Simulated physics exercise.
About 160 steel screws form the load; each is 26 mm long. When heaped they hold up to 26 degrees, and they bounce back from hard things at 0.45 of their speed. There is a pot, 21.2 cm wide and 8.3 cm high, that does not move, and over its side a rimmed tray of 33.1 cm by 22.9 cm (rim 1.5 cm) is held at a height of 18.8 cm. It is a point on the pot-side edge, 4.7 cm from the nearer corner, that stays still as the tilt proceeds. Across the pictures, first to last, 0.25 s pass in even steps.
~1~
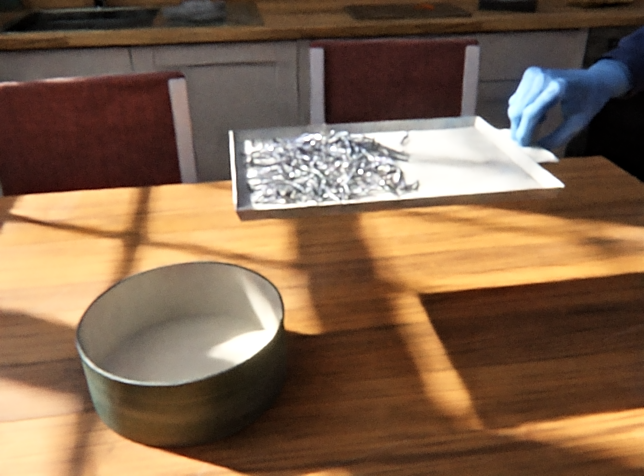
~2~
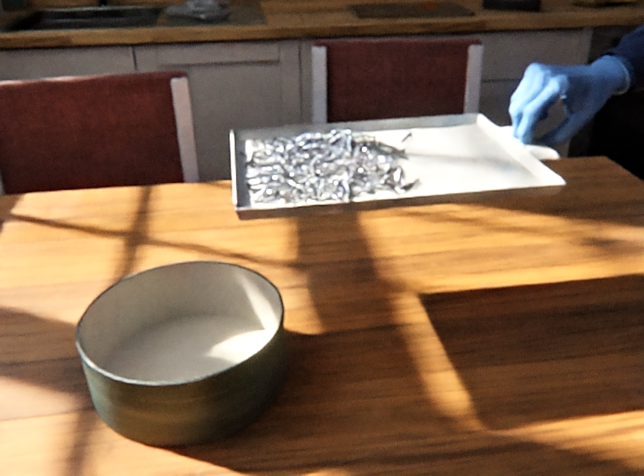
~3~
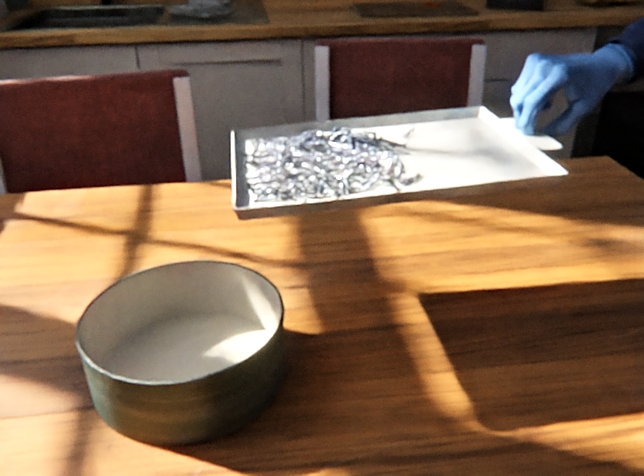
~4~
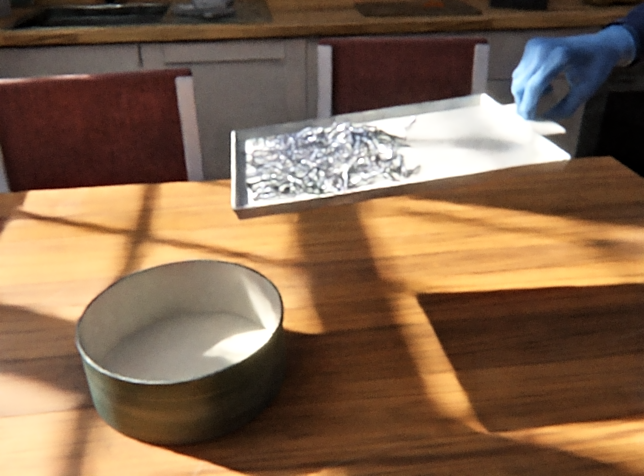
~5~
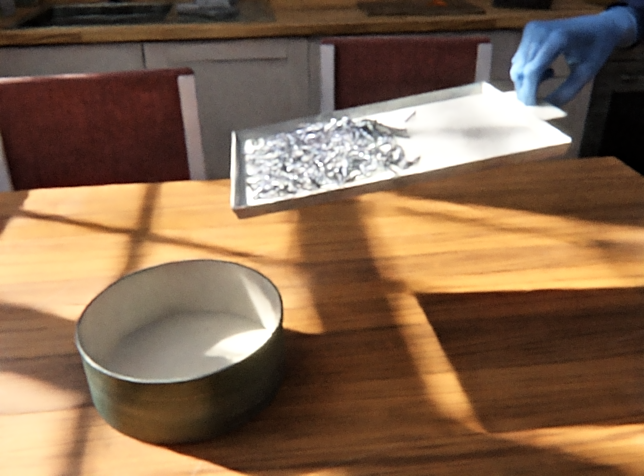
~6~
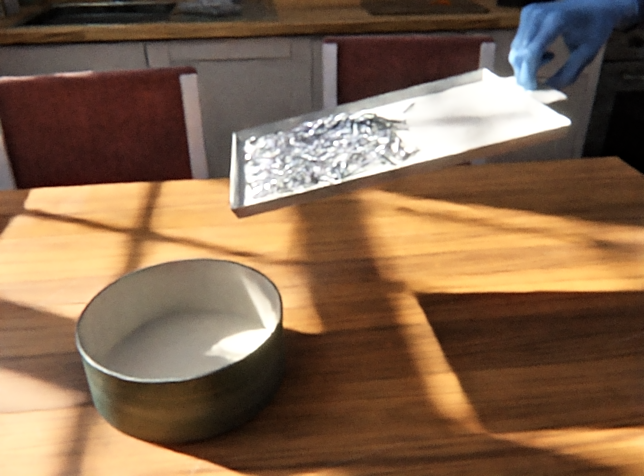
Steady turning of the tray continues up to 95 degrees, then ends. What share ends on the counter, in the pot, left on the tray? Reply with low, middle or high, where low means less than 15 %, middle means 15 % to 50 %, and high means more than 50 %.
My answer: Counter - high; pot - middle; tray - low.
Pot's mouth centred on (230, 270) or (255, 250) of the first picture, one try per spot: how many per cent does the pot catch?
Spot one: Some 70 per cent; spot two: Some 90 per cent.
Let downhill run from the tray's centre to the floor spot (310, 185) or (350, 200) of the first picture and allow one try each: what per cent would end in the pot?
Estimate: Some 95 % and some 75 % respectively.
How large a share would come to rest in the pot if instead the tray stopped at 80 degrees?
It would land at about 20 percent.
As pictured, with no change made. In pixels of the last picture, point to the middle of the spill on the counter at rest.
The spill's middle ends up near (226, 281).
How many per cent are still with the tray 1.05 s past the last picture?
About 55 per cent.
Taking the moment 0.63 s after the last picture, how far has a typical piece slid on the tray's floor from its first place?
I'd say close to 8 centimetres.
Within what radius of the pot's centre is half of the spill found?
About 18 centimetres.
Then, 0.63 s after the last picture, tilt 51 degrees; the tray holds 100 %, the pot 0 %.
Then, 1.05 s after the last picture, tilt 77 degrees; the tray holds 55 %, the pot 5 %.
Then, 1.54 s after the last picture, tilt 95 degrees; the tray holds 0 %, the pot 25 %.
In the end, counter 75 %, pot 25 %, tray 0 %.
